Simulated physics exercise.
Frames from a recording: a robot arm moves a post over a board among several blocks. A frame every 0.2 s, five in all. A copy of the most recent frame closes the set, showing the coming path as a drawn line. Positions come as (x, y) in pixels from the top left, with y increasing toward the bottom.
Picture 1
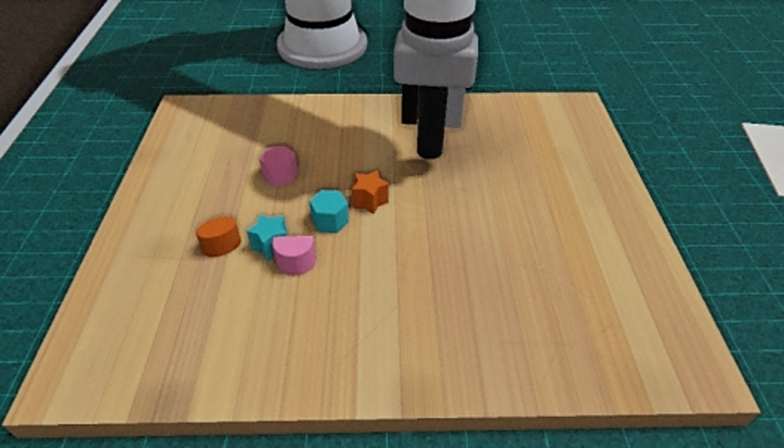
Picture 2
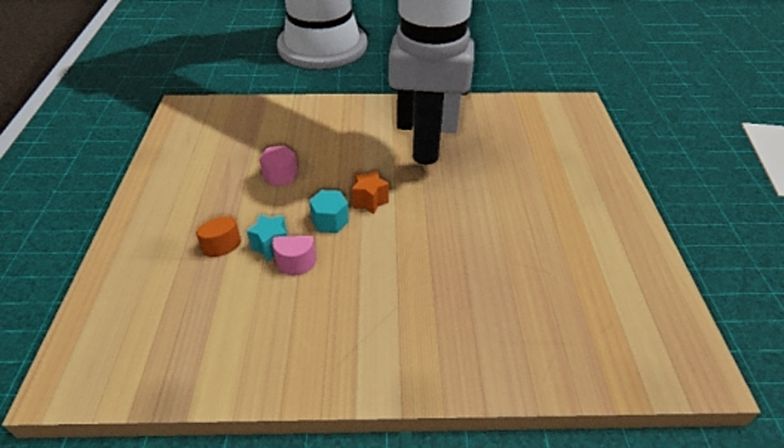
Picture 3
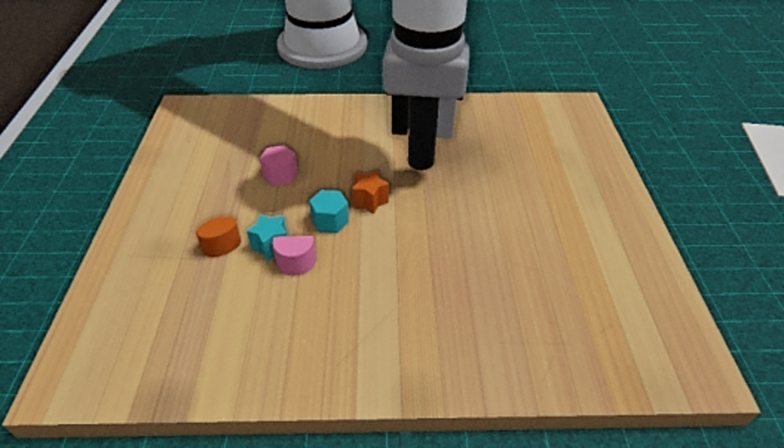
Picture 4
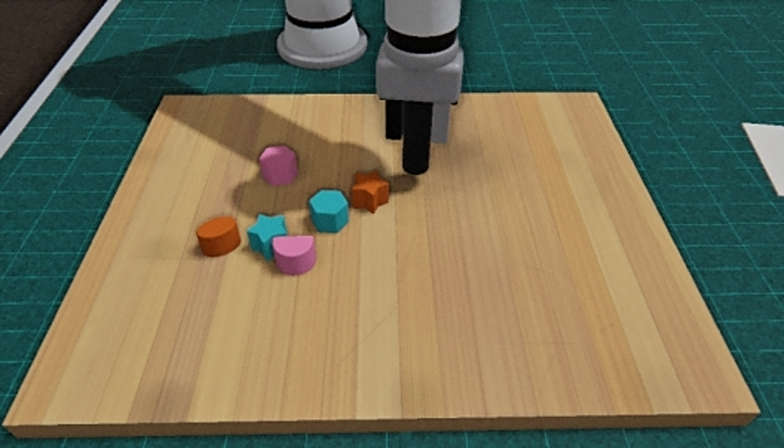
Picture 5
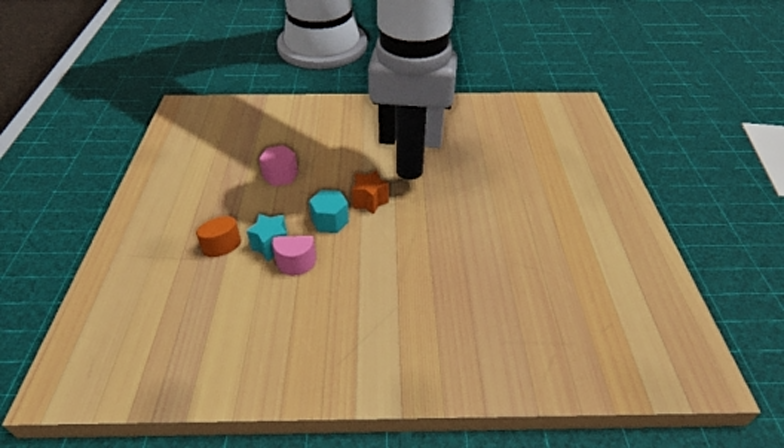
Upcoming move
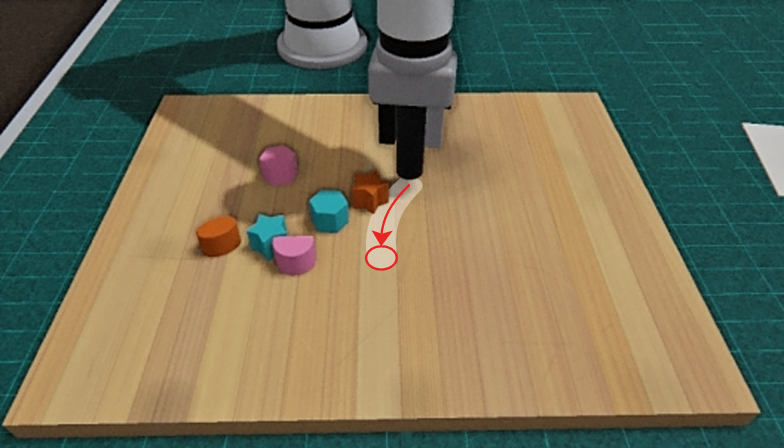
The video shows a robot arm moving a black post slowly down and to the left over a wooden board, drawing closer to an orange star block, while the turquoise, pink and orange blocks all stay still.
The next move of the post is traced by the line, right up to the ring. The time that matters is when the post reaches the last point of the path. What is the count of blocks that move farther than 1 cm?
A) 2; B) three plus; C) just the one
(C)
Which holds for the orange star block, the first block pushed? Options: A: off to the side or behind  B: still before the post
It's A.
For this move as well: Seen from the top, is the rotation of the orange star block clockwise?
Going by the path, yes.
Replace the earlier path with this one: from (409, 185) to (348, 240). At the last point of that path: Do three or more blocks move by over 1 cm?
No, it doesn't check out.
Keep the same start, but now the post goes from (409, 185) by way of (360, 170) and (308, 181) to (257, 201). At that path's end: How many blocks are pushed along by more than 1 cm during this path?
My prediction: One block.
The line goes from (409, 185) over (392, 205) and (382, 230) to (381, 258).
What follows on the original path. One third of the way, post (392, 192); orange star block (365, 185), turned 35° clockwise.
Two thirds of the way, post (382, 216); orange star block (361, 188), turned 60° clockwise.
At the end, post (381, 244); turquoise hexagonal block unmoved; orange star block (361, 188), turned 60° clockwise.
